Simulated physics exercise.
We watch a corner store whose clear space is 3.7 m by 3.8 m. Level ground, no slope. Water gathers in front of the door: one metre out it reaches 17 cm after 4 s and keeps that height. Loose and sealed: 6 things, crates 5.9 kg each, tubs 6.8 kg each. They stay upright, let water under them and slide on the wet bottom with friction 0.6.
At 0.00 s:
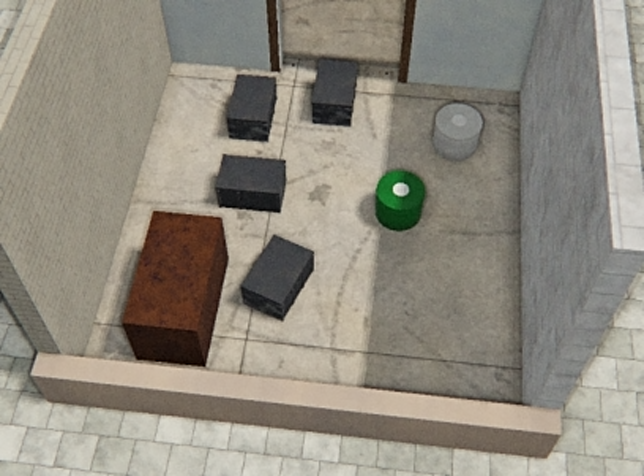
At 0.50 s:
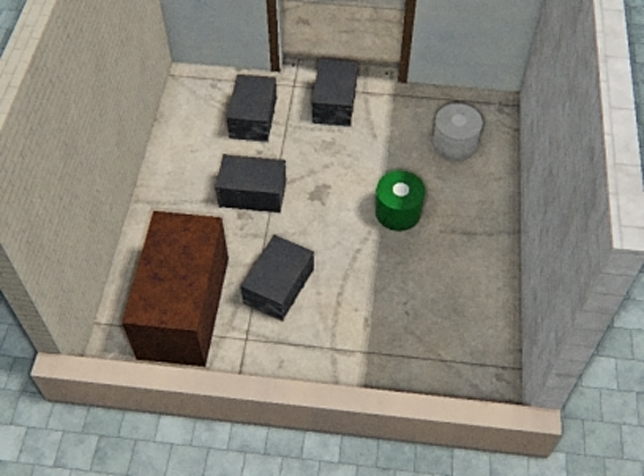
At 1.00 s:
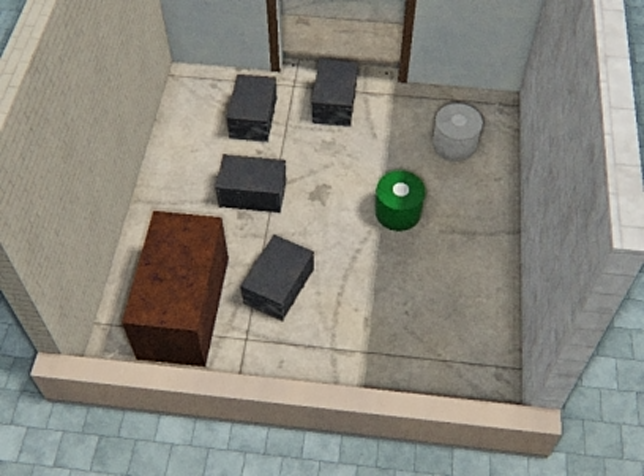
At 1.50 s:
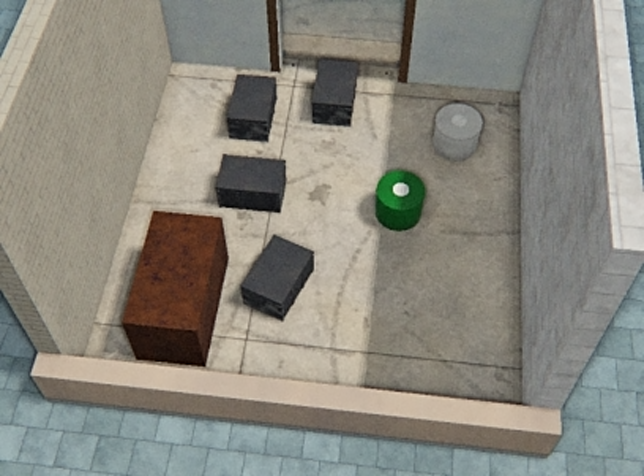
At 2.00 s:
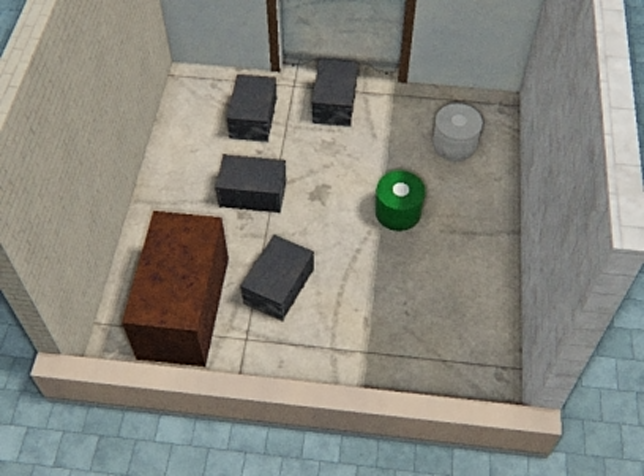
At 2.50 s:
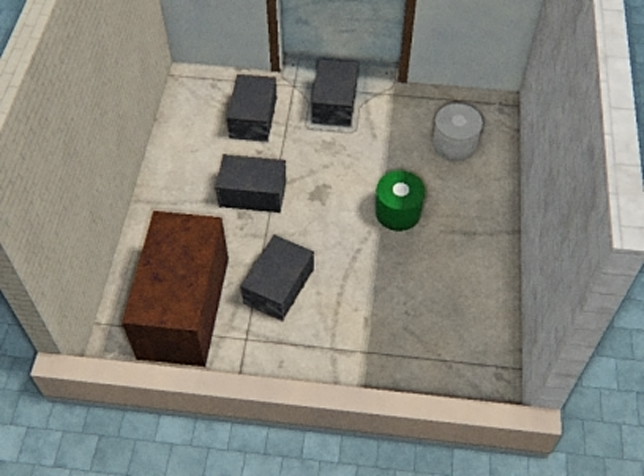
At first, dark crates, a rusty brown block, a green tub and a pale grey tub stand on a dry floor as the pale paving outside turns bluish with water. The water then spreads through the back doorway and edges around the nearest crate, while none of the objects move.
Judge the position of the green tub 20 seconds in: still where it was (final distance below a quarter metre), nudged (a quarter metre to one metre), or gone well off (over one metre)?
The green tub is nudged.
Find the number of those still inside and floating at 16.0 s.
Count: 6.
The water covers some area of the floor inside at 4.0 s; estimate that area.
3.0 m2.
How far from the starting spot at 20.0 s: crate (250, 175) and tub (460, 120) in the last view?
Shifts: 40 cm / 80 cm.
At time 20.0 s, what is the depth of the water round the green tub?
I'd say around 10 cm.
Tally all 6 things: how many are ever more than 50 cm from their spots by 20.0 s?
6.
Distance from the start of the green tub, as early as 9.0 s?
About 120 cm.
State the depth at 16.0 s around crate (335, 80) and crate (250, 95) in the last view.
13 and 8 cm.
After 4.0 s the green tub is near (401, 190), 0.0 m from its start, aground; 0 afloat.
After 9.0 s the green tub is near (476, 288), 1.2 m from its start, afloat; 5 afloat.
After 16.0 s the green tub is near (421, 287), 1.1 m from its start, afloat; 6 afloat.
After 20.0 s the green tub is near (428, 141), 0.6 m from its start, afloat; 6 afloat.
